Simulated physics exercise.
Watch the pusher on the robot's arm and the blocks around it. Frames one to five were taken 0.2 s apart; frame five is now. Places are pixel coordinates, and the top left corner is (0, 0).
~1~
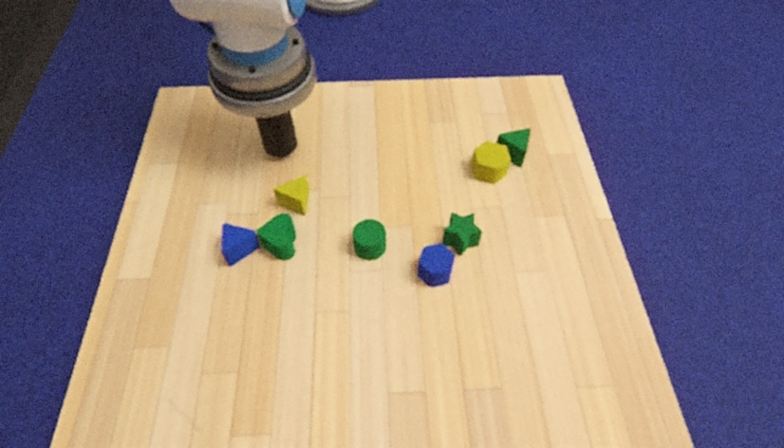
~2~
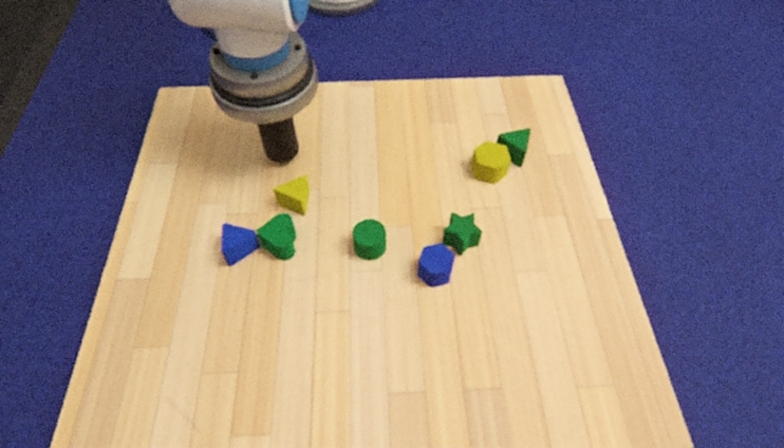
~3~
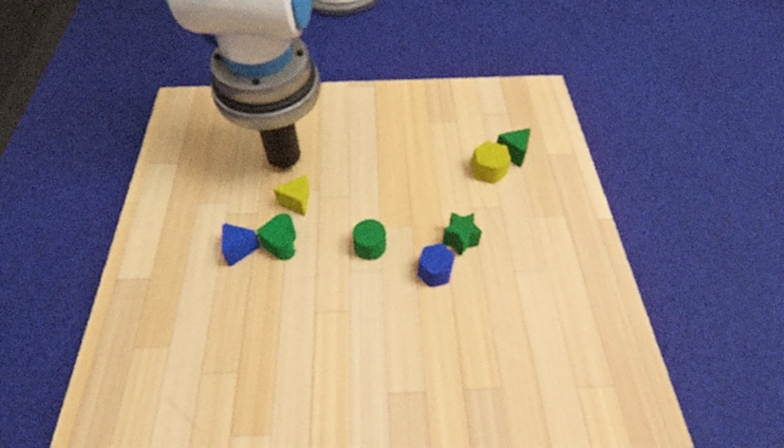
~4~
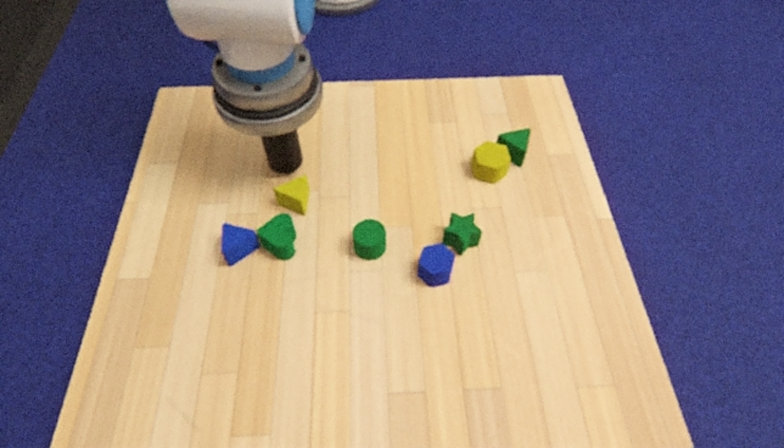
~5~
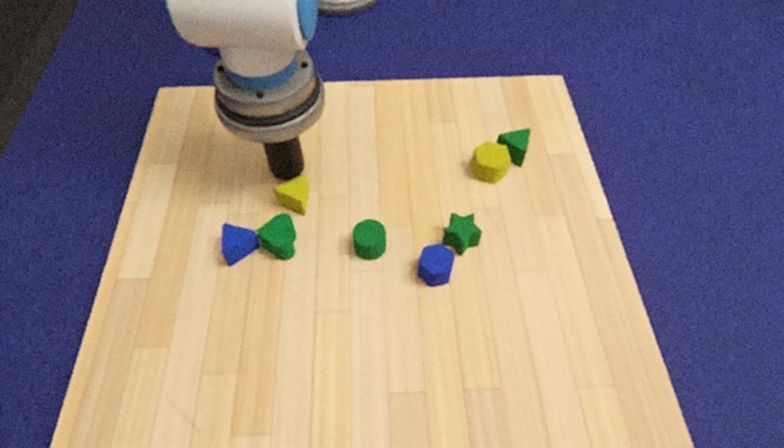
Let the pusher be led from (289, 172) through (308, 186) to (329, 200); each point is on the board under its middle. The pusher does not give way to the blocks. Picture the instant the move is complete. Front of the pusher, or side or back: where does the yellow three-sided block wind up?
By then it is beside or behind the pusher.
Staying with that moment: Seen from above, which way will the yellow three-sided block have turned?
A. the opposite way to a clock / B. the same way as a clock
B (the same way as a clock)
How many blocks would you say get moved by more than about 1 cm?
1.
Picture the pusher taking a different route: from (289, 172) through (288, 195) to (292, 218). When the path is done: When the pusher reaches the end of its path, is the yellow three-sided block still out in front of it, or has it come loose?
Still leading.
What follows on the original path. Halfway along, pusher (307, 181); yellow three-sided block (297, 192), turned 35° clockwise.
At the end, pusher (328, 194); green heart-shaped block in place; yellow three-sided block (297, 197), turned 60° clockwise.
